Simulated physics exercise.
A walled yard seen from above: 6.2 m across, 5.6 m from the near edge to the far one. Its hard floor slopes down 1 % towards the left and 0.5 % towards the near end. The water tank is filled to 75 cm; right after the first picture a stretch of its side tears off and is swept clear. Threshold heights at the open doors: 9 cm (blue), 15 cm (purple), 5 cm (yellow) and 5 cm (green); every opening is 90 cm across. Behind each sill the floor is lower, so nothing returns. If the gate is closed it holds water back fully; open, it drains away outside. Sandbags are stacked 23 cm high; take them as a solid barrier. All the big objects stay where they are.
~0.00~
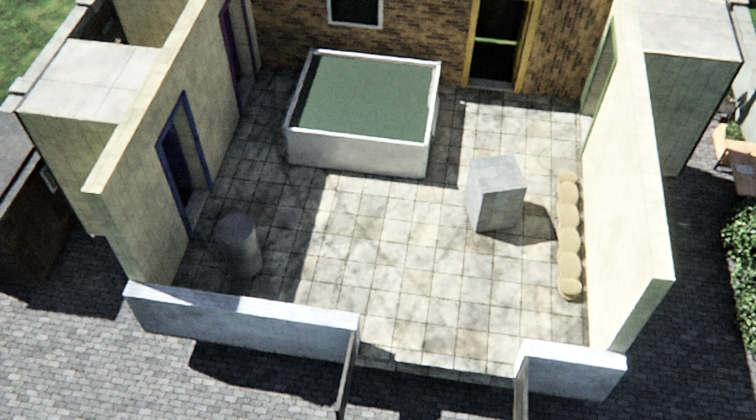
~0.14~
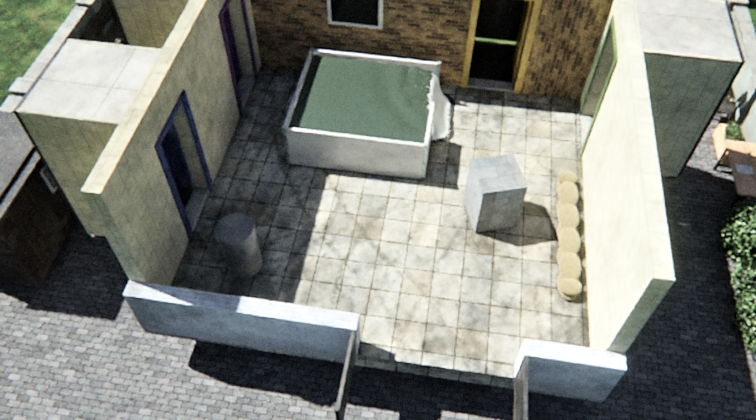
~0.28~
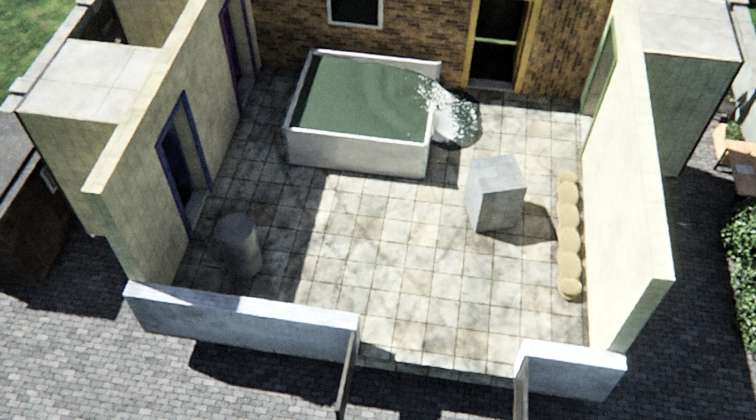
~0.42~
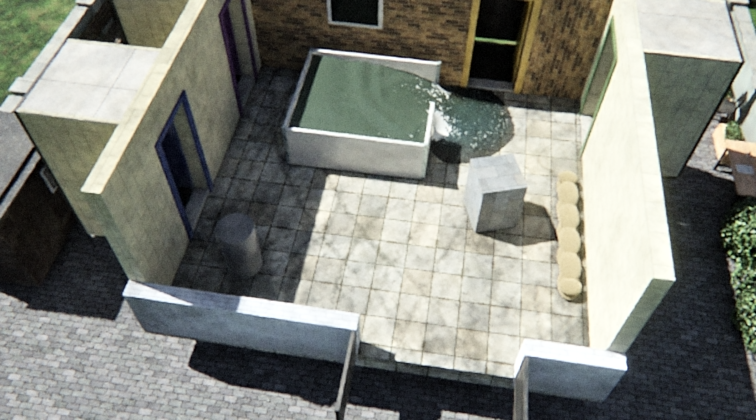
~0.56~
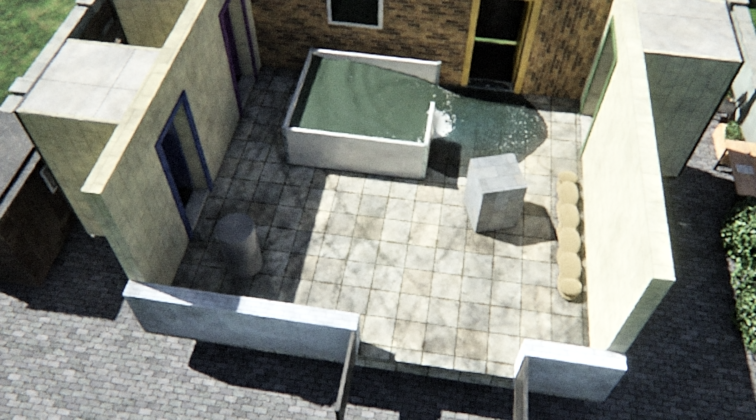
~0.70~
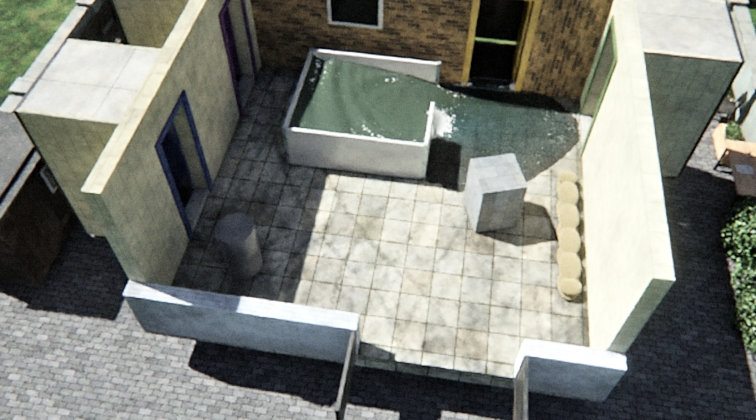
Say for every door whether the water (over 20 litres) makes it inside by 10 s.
Door by door: At the blue door it does not reach the limit; at the purple door it keeps below the limit; at the yellow door it passes the limit; at the green door it exceeds the limit.
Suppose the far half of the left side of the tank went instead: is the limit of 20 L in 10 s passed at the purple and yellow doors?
Then: Purple over, yellow under.
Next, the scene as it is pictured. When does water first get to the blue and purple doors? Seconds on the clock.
Arrival: Blue 8.0 s, purple 5.5 s.
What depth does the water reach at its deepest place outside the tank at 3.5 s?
About 30 cm.
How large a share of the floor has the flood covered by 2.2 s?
Some 30 per cent of it.
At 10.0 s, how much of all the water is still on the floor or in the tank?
Some 54 per cent remains.
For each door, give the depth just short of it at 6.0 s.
In cm: Blue 0, purple 1, yellow 13, green 17.
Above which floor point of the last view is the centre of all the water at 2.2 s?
At about (417, 133).
After 1.4 s water covers 20 % of the floor and is deepest (50 cm) near (574, 105); blue door not reached, purple door not reached, yellow door 18 cm at the sill, 54 L in, green door 19 cm at the sill, 74 L in.
After 2.2 s water covers 30 % of the floor and is deepest (45 cm) near (564, 98); blue door not reached, purple door not reached, yellow door 14 cm at the sill, 142 L in, green door 33 cm at the sill, 236 L in.
After 3.5 s water covers 40 % of the floor and is deepest (30 cm) near (574, 99); blue door not reached, purple door not reached, yellow door 12 cm at the sill, 229 L in, green door 24 cm at the sill, 466 L in.
After 6.0 s water covers 55 % of the floor and is deepest (18 cm) near (564, 98); blue door not reached, purple door 1 cm at the sill, 0 L in, yellow door 13 cm at the sill, 328 L in, green door 17 cm at the sill, 680 L in.
After 10.0 s water covers 75 % of the floor and is deepest (12 cm) near (511, 210); blue door 6 cm at the sill, 0 L in, purple door 2 cm at the sill, 0 L in, yellow door 10 cm at the sill, 433 L in, green door 11 cm at the sill, 800 L in.
